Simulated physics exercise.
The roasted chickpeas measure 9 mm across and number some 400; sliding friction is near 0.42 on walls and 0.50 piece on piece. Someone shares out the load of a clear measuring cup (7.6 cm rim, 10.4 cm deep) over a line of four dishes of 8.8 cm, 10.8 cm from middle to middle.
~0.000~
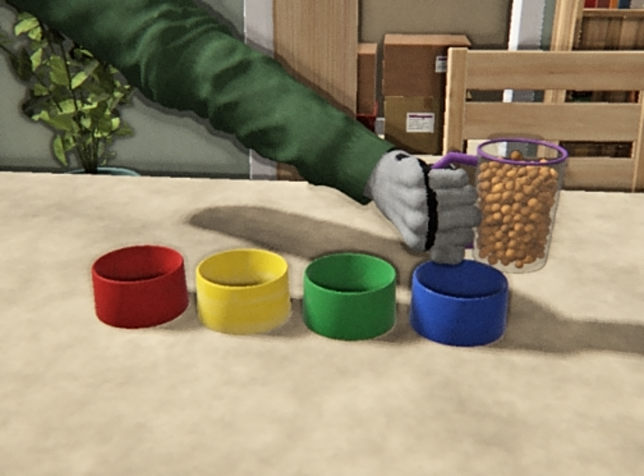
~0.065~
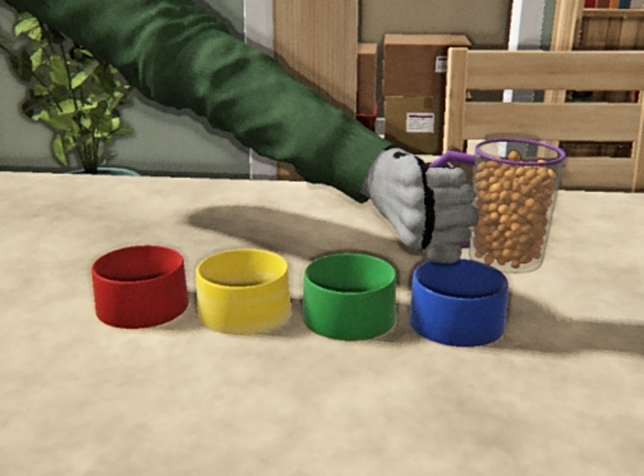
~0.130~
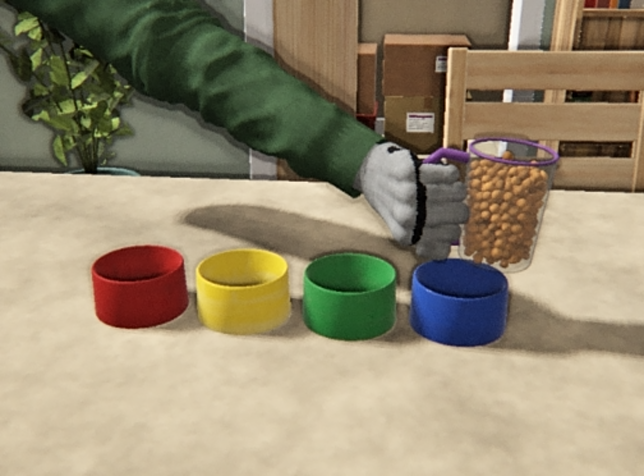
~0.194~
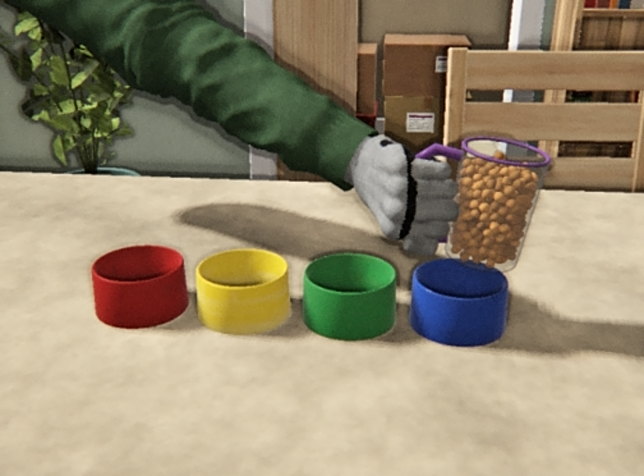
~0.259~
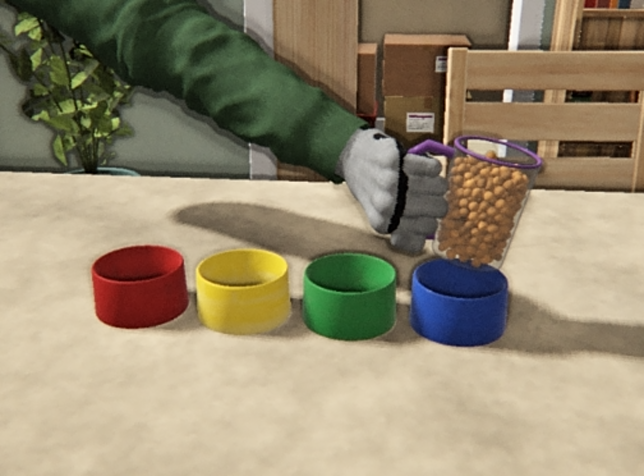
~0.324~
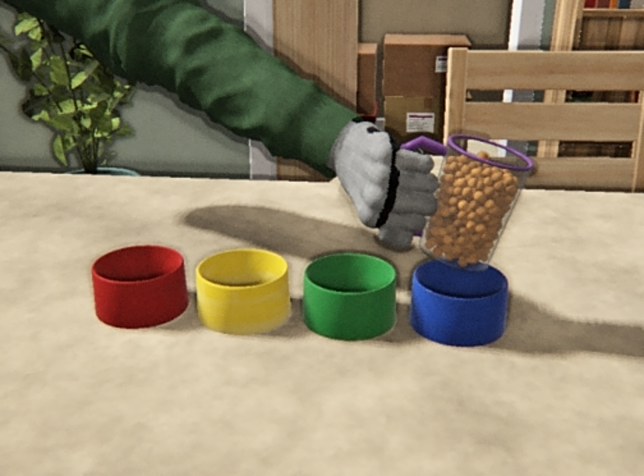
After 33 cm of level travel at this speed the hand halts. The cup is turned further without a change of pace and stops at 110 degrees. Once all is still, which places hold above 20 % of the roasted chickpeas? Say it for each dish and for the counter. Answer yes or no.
Red: No, blue: No, green: No, yellow: Yes, counter: No.
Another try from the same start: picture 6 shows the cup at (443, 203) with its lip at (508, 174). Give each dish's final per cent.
Red 0; blue 0; green 10; yellow 90.
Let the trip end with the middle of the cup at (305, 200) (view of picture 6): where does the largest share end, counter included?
The winner: Green.
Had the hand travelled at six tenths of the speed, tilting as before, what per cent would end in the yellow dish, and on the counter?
Then: Yellow 10; counter 20.
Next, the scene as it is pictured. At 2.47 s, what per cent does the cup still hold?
Some 35 per cent of the load.
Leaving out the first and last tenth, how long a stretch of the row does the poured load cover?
Roughly 7 cm.
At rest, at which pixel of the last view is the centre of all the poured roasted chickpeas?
Around (242, 287).
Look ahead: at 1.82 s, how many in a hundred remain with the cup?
About 95 per cent.
After 1.22 s, tilt 62 degrees; cup holds 100 %.
After 1.82 s, tilt 94 degrees; cup holds 95 %, green 5 %.
After 2.47 s, tilt 110 degrees; cup holds 35 %, green 5 %, yellow 50 %.
At rest (3.9 s), red 0 %, blue 0 %, green 5 %, yellow 85 %, counter 10 %.
